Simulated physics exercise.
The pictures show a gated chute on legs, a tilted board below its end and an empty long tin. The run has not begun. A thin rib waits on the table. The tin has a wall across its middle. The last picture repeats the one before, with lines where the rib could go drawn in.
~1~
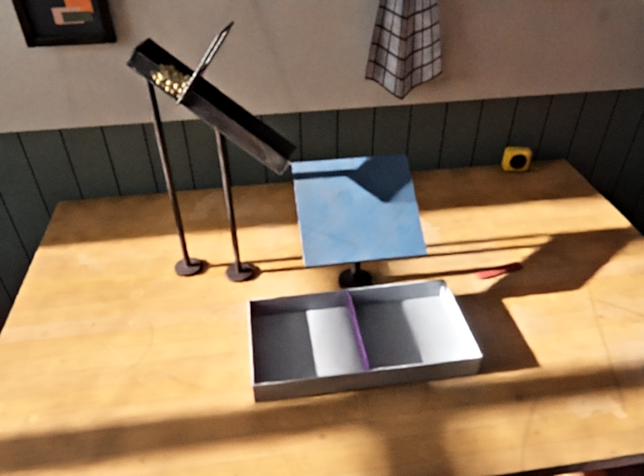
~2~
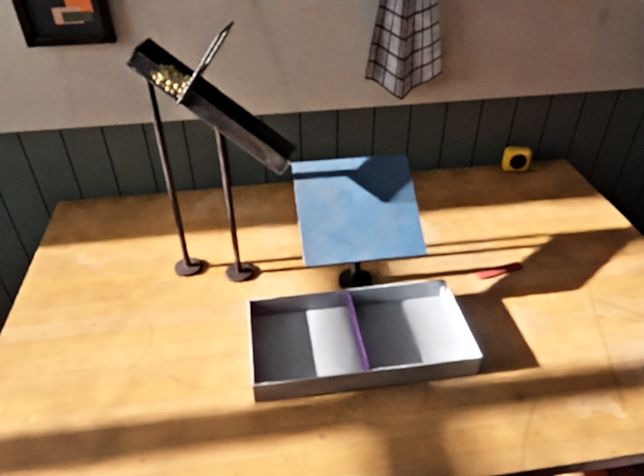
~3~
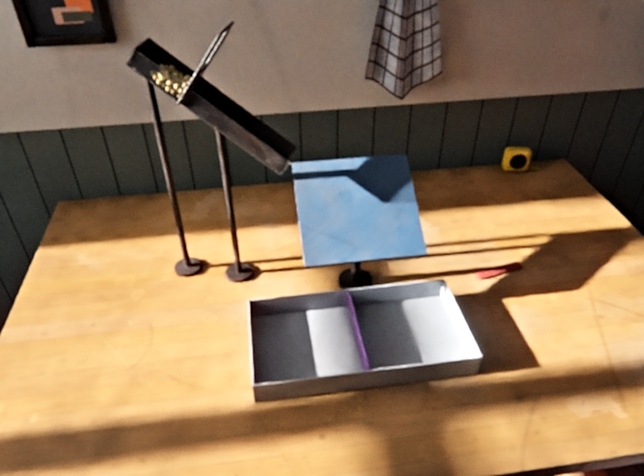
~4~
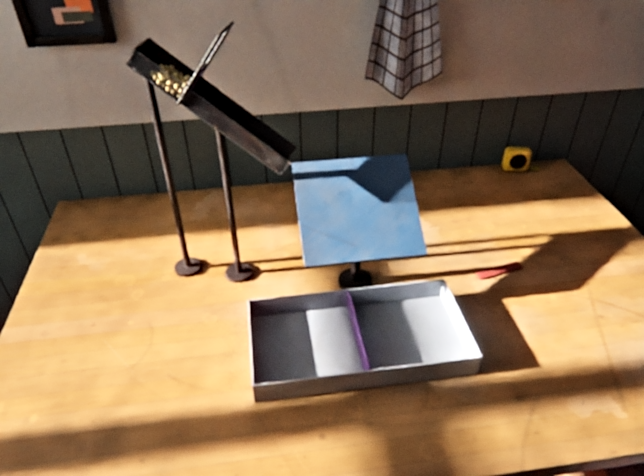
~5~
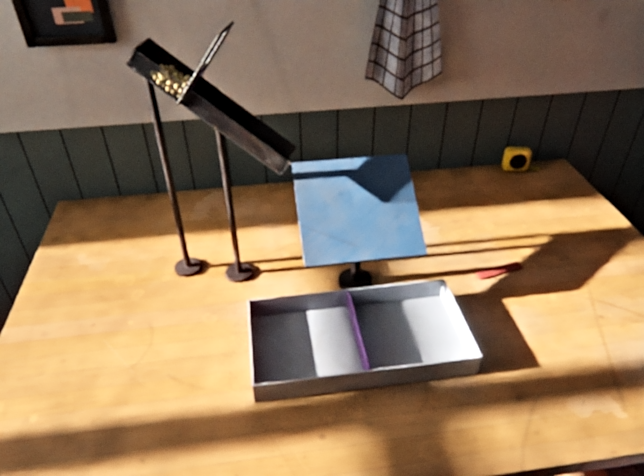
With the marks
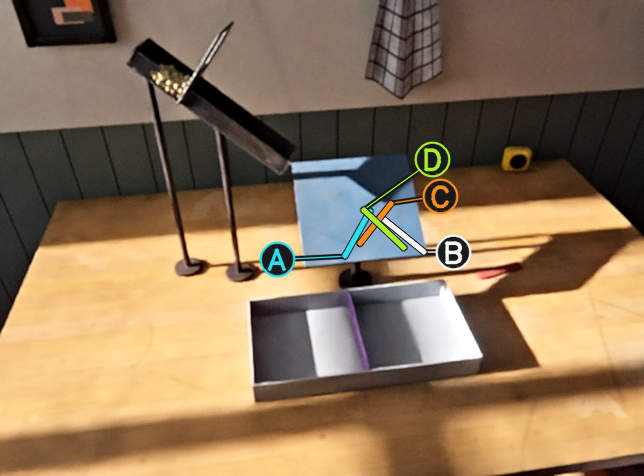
Nothing moves from start to finish: a small heap of yellowish beans sits still behind a thin gate, high in a dark sloping chute on legs. Below its lower end, a tilted blue board stays in place behind an empty pale tin with a purple dividing wall on the sunlit wooden table.
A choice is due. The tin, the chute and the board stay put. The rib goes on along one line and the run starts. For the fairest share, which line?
C beats the others.
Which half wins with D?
Right.
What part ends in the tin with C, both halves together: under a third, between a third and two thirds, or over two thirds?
Over two thirds.
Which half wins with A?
Left.
On the marked copy, line A from (370, 210) to (344, 256); line B from (380, 216) to (424, 252); line C from (391, 203) to (359, 243); line D from (363, 209) to (404, 247).
With A, of what is caught, the bulk in the left half, close to a quarter in the right.
With B, of what is caught, a small share in the left half, all but a few in the right.
With C, of what is caught, close to two thirds in the left half, close to a third in the right.
With D, of what is caught, only a few in the left half, all but a few in the right.
